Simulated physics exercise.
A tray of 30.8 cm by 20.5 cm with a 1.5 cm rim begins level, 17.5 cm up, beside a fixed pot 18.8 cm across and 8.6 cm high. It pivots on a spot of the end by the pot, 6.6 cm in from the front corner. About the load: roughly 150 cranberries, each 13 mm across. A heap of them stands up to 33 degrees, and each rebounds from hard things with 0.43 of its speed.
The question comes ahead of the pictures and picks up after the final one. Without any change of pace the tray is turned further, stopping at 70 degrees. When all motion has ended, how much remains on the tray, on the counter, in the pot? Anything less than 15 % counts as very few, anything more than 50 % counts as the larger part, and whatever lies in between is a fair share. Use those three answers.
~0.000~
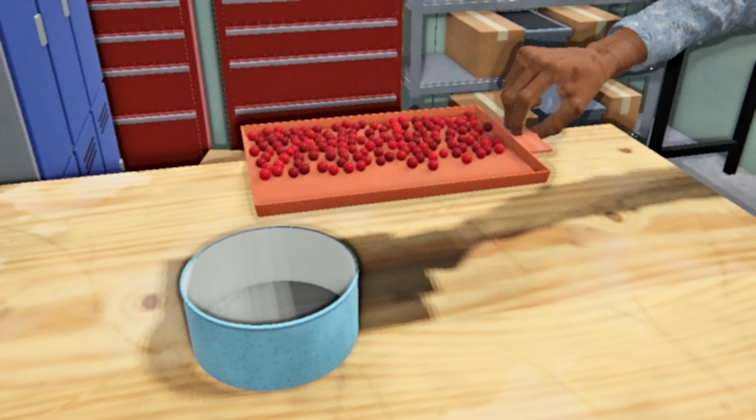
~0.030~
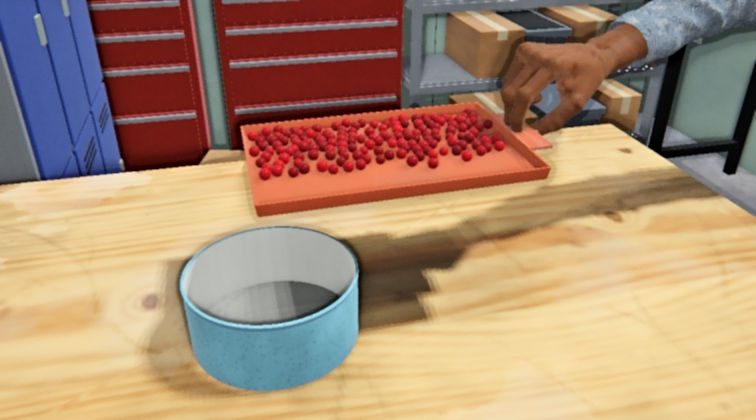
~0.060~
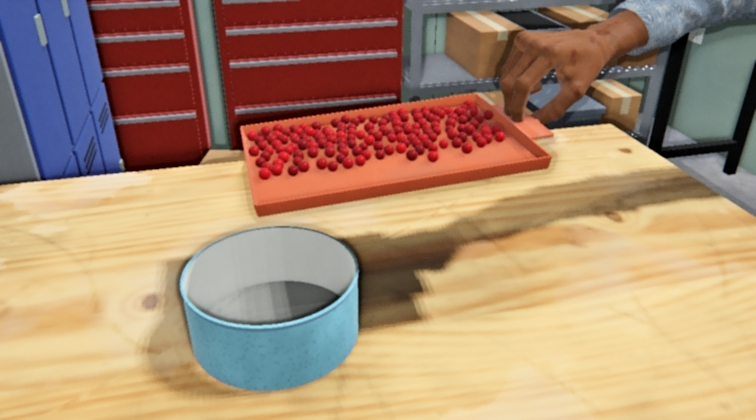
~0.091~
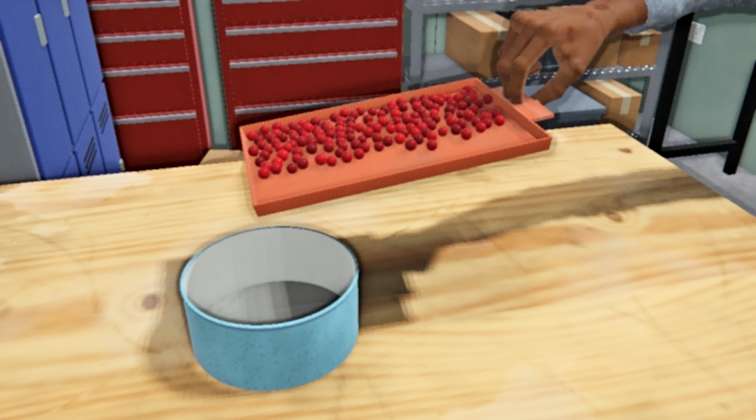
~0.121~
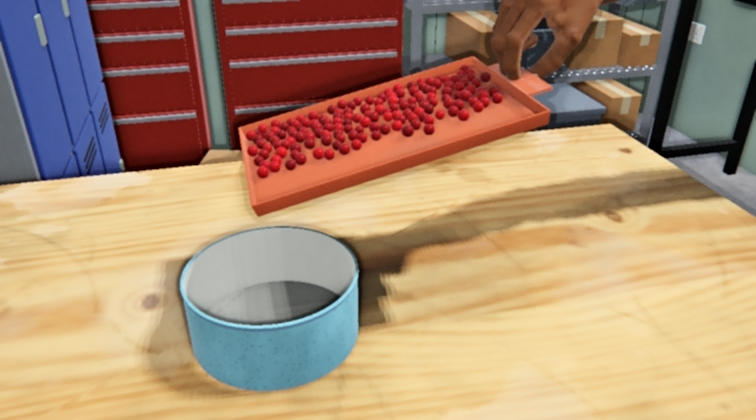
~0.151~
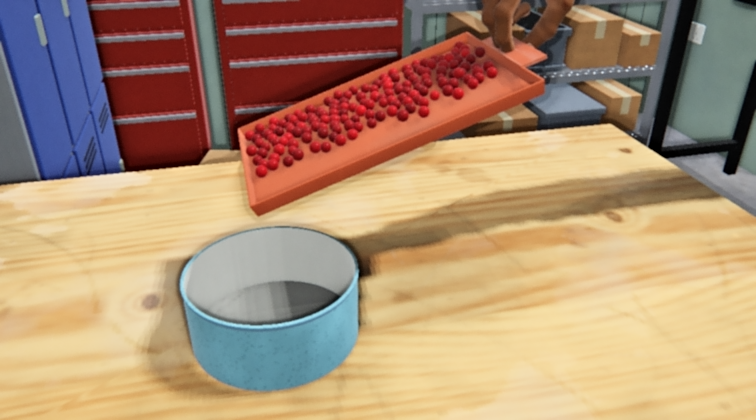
Tray: A fair share. Counter: The larger part. Pot: Very few.
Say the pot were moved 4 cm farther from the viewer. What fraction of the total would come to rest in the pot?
Then roughly 15 percent would land in it.
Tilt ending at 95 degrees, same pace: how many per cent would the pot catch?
Then about 15 per cent.
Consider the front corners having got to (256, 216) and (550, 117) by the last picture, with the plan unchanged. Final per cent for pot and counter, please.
That works out as pot 40 and counter 35.
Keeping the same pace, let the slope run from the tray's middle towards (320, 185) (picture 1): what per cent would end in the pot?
That would be close to 45 per cent.
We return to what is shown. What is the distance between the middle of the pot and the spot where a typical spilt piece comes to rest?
Some 22 centimetres.
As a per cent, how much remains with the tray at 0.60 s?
Around 40 percent.
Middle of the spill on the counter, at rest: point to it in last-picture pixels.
You'll find it at about pixel (140, 288).
After 0.29 s, tilt 48 degrees; the tray holds 100 %, the pot 0 %.
After 0.38 s, tilt 65 degrees; the tray holds 100 %, the pot 0 %.
After 0.60 s, tilt 70 degrees; the tray holds 40 %, the pot 5 %.
At rest (1.6 s), tray 35 %, counter 60 %, pot 5 %.
